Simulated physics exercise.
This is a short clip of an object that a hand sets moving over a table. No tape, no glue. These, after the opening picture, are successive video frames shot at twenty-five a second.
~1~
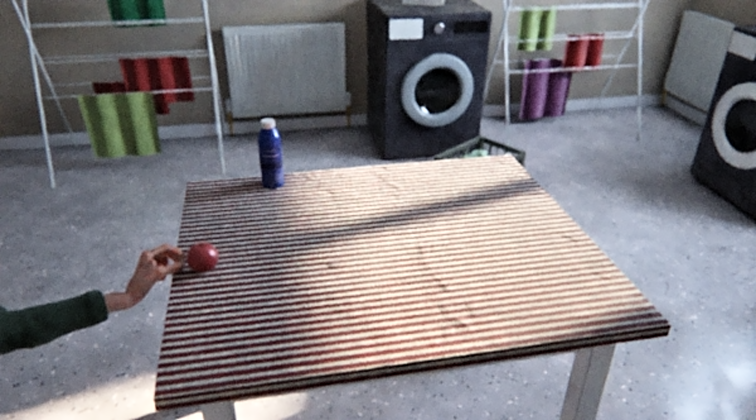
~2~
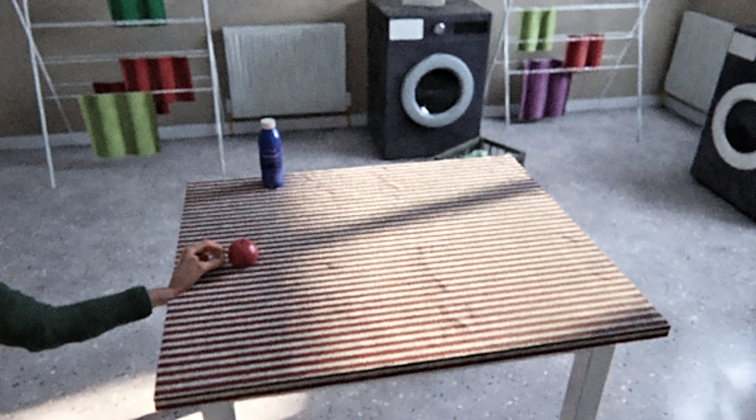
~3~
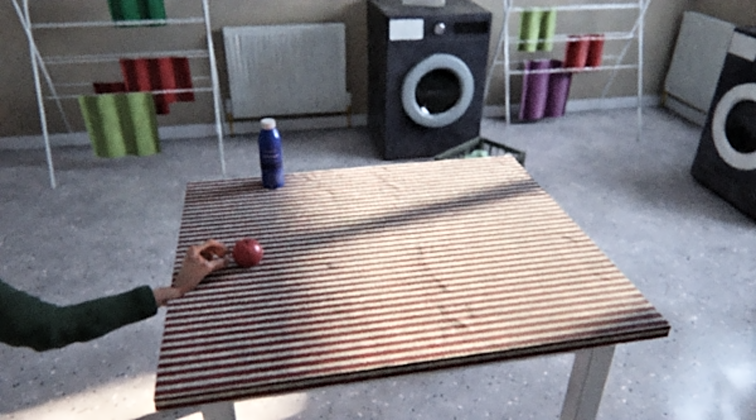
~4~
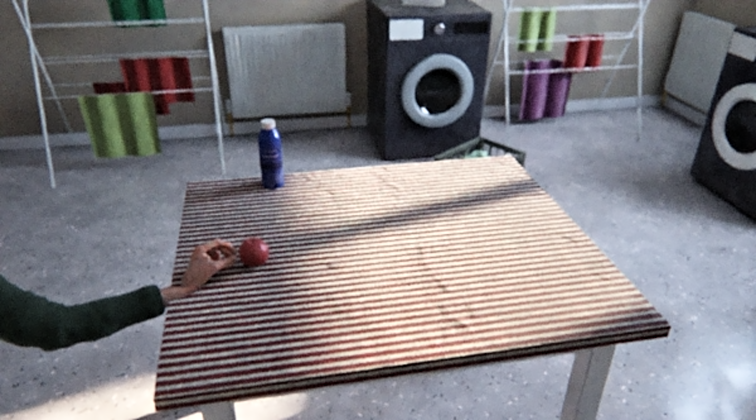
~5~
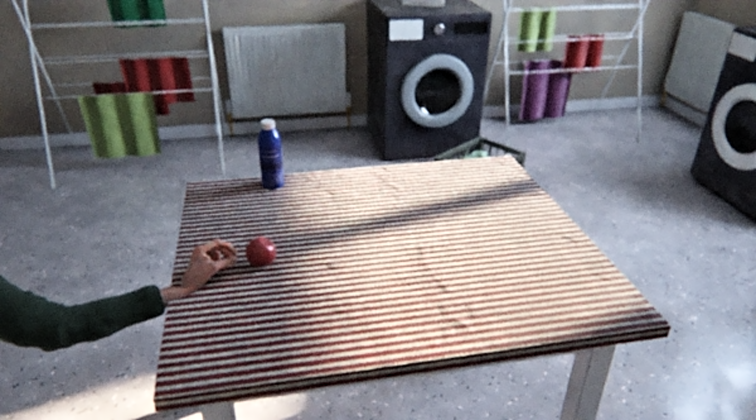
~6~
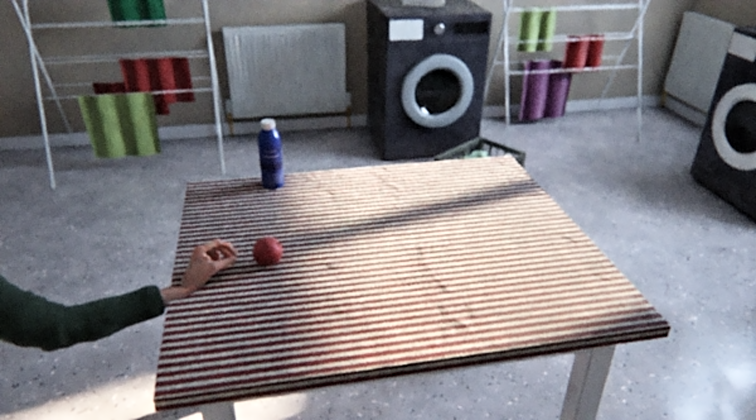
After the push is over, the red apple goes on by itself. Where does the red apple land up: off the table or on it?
On it.
Then, 0.10 s after the last picture, red apple rolled about its own width near (283, 250).
Then, 0.30 s after the last picture, red apple rolled well along near (308, 248).
Then, 0.60 s after the last picture, red apple rolled well along near (331, 245).
At rest, moved from the start, red apple. Seen from the same camera at the end, red apple near (336, 245).
